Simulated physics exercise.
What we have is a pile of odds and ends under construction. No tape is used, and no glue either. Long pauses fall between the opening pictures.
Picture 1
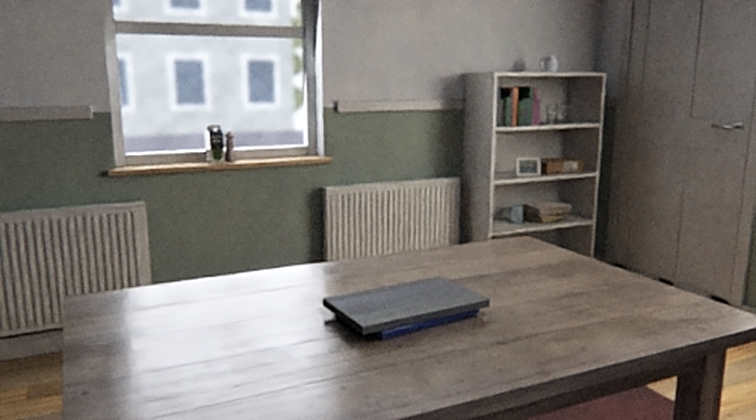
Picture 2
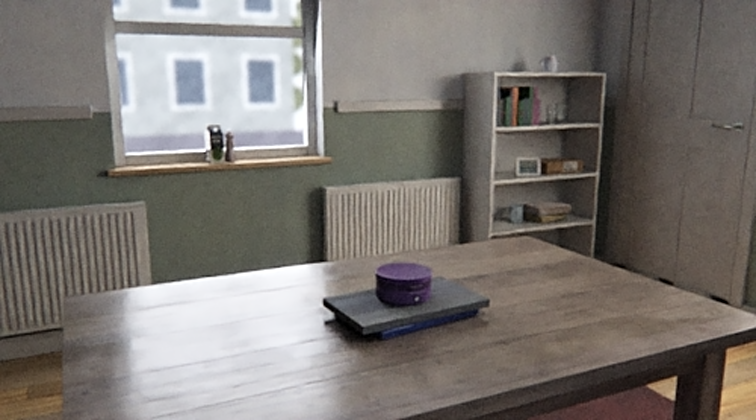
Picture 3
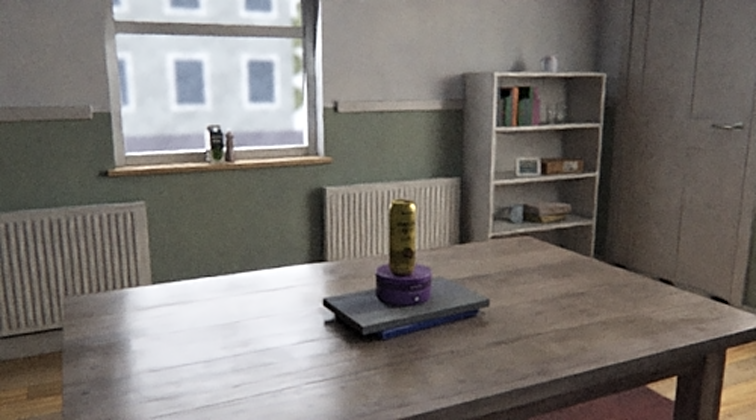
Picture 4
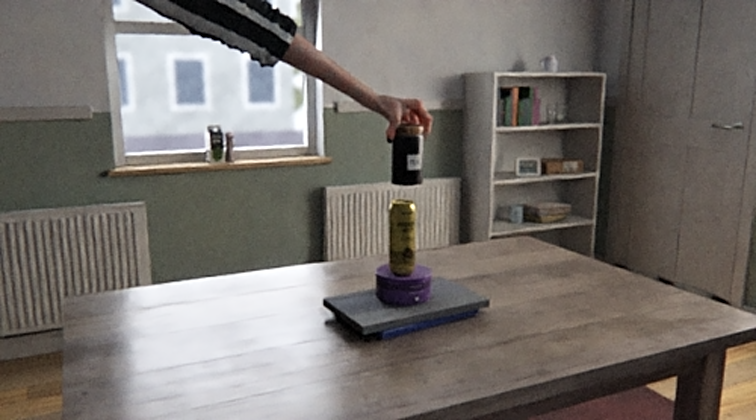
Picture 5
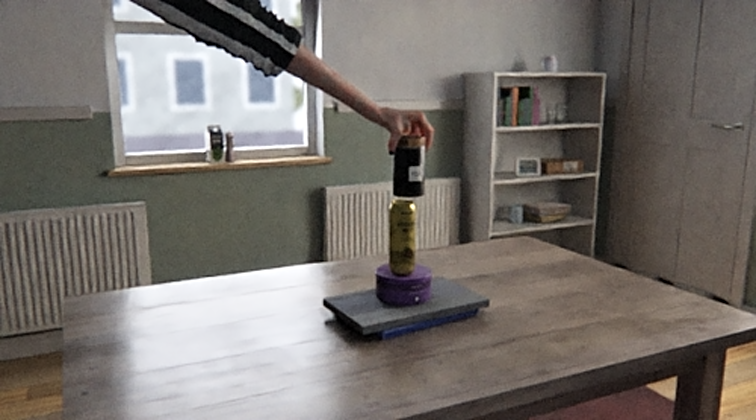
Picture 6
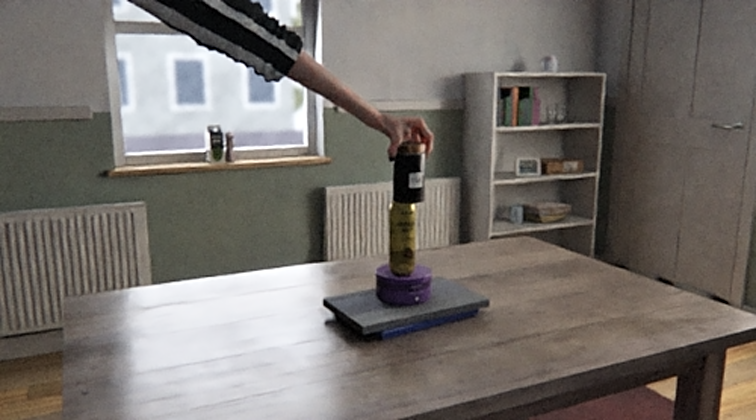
A stack grew on the wooden table as a purple tin and then a yellow can appeared on the dark slab, and a hand reached in from the left and lowered a black jar onto the can.
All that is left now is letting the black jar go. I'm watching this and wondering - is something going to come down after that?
No - my guess is the pile will be stable.
Then, 0.70 s on from there, things are still on the move.
Then, 1.60 s on from there, no change.
Then, 2.50 s on from there, black jar resting near (409, 173).
In the end, all 5 unmoved. At the end, from the last picture's camera, black jar near (409, 173). The pile keeps its balance.
